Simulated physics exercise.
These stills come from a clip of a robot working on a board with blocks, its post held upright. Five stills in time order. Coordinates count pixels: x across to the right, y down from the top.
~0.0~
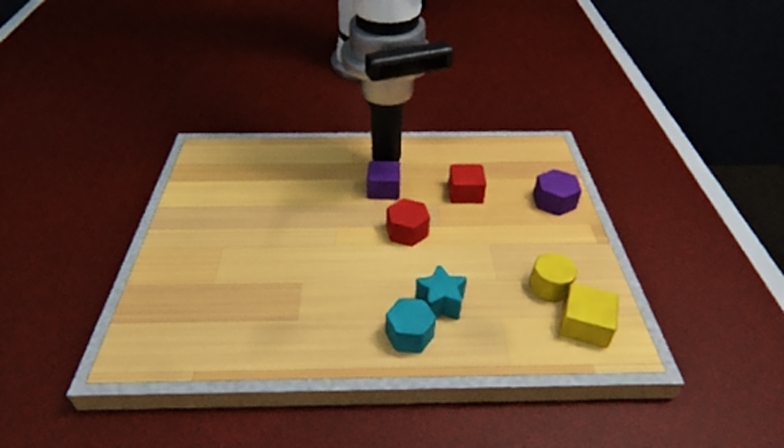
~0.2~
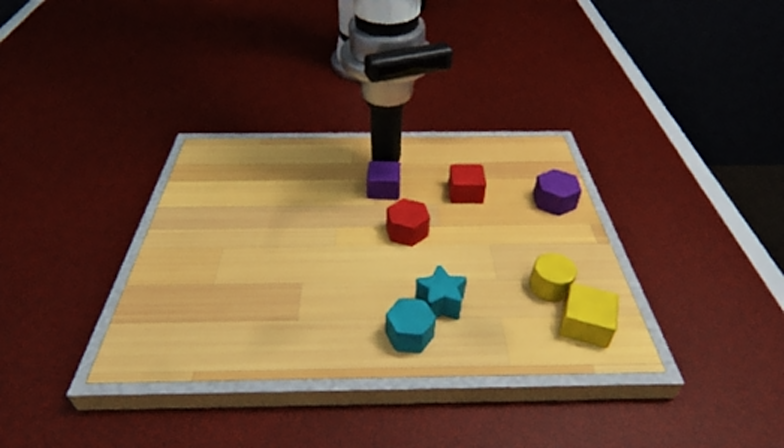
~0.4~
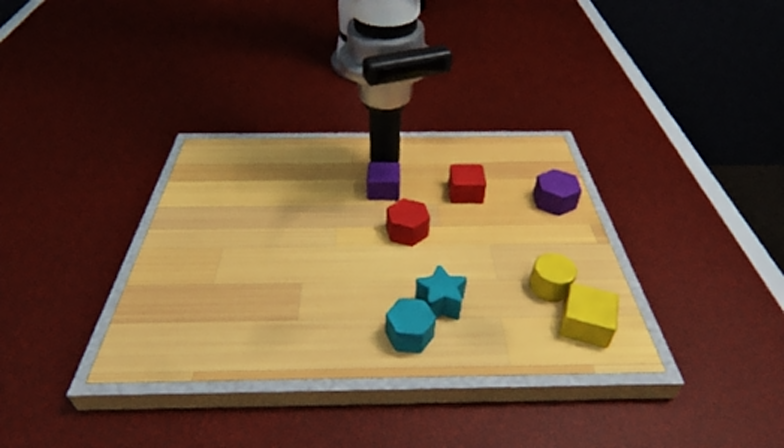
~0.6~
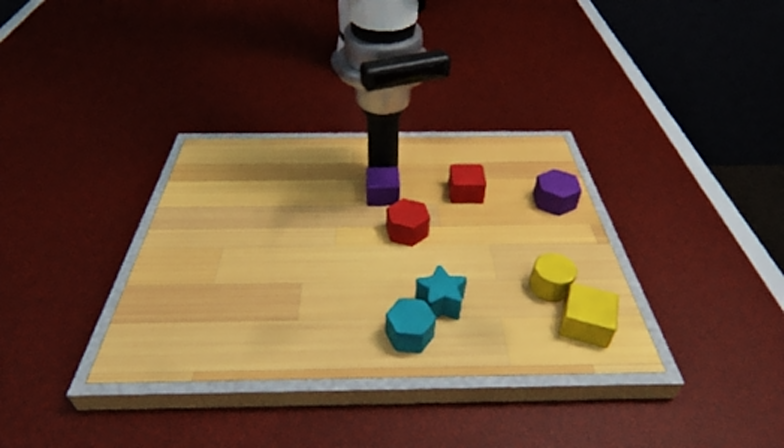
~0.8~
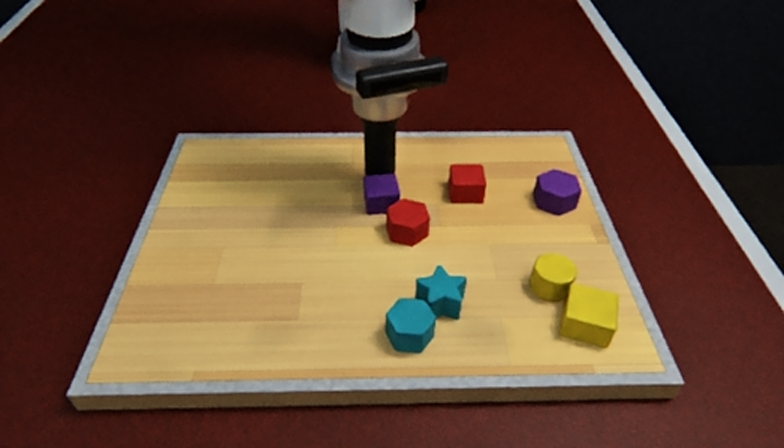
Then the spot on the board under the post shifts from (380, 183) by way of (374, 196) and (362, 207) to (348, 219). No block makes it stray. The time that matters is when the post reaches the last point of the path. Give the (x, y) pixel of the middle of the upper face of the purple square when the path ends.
I expect it at (379, 210).
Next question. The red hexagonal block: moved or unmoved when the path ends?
That block is shifted.
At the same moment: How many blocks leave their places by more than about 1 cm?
My prediction: Two blocks.
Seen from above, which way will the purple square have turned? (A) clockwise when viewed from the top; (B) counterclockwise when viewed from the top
Choice B: Counterclockwise when viewed from the top.
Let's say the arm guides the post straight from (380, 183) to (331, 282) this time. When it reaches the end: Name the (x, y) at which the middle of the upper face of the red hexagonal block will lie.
If I read the scene right, the answer is (426, 230).
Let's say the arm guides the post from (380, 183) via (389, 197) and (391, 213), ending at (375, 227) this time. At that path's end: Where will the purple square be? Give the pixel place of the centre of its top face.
It is going to be at (361, 230).
What follows on the original path. Halfway along, post (368, 193); purple square (381, 204), turned 35° anticlockwise; red hexagonal block (414, 219).
At the end, post (347, 210); purple square (379, 210), turned 45° anticlockwise; red hexagonal block (416, 221).
